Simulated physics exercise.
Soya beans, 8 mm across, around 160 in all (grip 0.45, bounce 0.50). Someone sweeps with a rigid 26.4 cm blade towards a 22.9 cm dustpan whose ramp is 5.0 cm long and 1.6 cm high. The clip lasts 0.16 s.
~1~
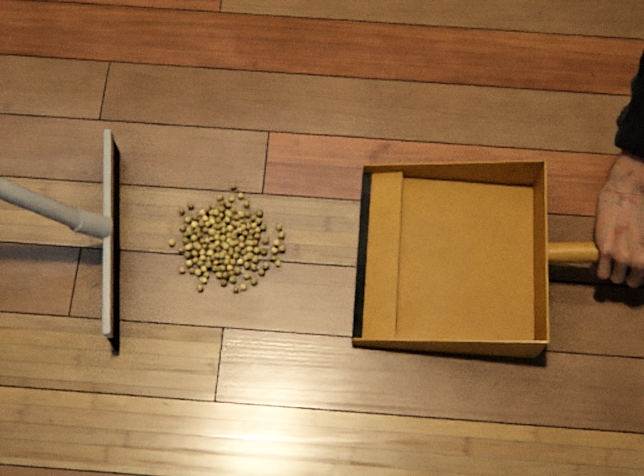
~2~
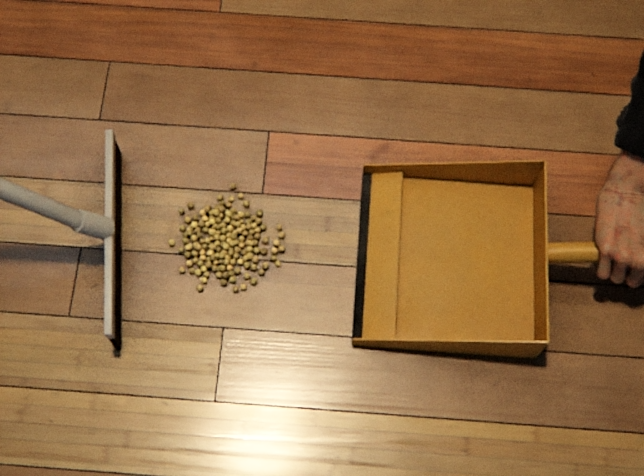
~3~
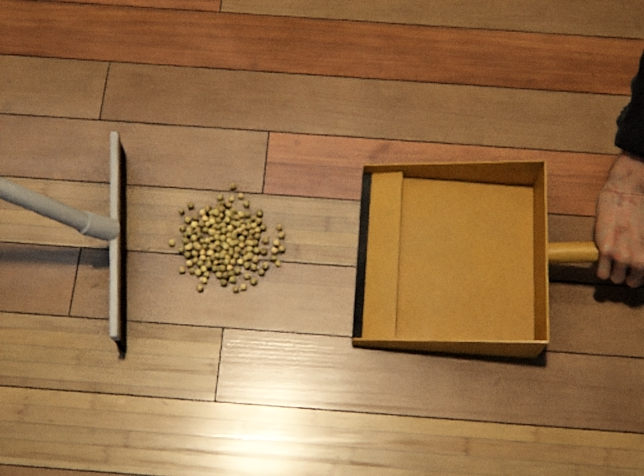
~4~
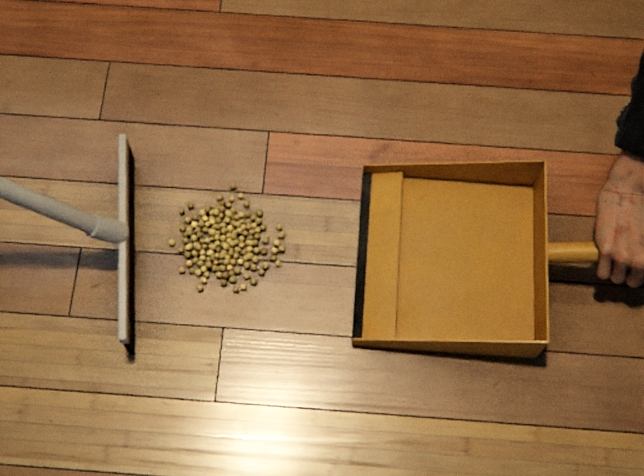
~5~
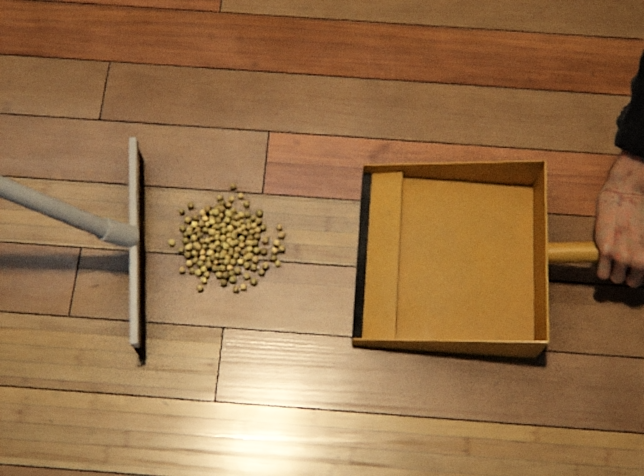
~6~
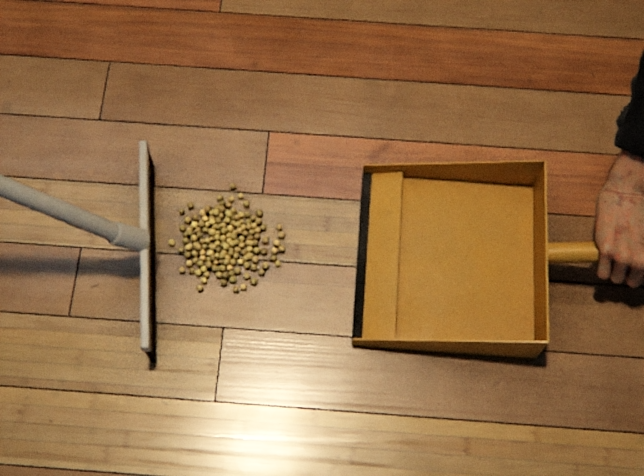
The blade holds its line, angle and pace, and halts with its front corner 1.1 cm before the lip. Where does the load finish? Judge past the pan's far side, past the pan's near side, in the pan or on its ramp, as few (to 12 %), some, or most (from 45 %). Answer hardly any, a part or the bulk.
Far side: Hardly any, near side: Hardly any, pan: Hardly any.
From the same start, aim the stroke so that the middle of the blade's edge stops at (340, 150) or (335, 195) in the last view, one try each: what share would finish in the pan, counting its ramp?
Some 25 and 35 per cent.
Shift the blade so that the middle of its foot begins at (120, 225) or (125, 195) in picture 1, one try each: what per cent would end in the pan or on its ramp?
Some 10 and 20 per cent.
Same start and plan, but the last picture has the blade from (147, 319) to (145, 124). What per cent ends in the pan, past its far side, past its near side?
Pan 30, far 20, near 0.
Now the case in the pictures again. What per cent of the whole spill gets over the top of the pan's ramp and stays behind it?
About 0 per cent.
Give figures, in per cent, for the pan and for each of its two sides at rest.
Far side 5, near side 5, pan 5.
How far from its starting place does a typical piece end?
About 16 cm.
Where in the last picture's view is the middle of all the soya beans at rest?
Around (347, 252).
Then, 0.27 s after the last picture, middle of the blade 14 cm from the lip; 0 % over the lip, far side 0 %, near side 0 %.
Then, 0.45 s after the last picture, middle of the blade 7 cm from the lip; 0 % over the lip, far side 0 %, near side 0 %.
Then, 0.74 s after the last picture, middle of the blade 3 cm from the lip; 5 % over the lip, far side 0 %, near side 0 %.
In the end, far side 5 %, near side 5 %, pan 5 %, in front of the lip or behind the blade 90 %.
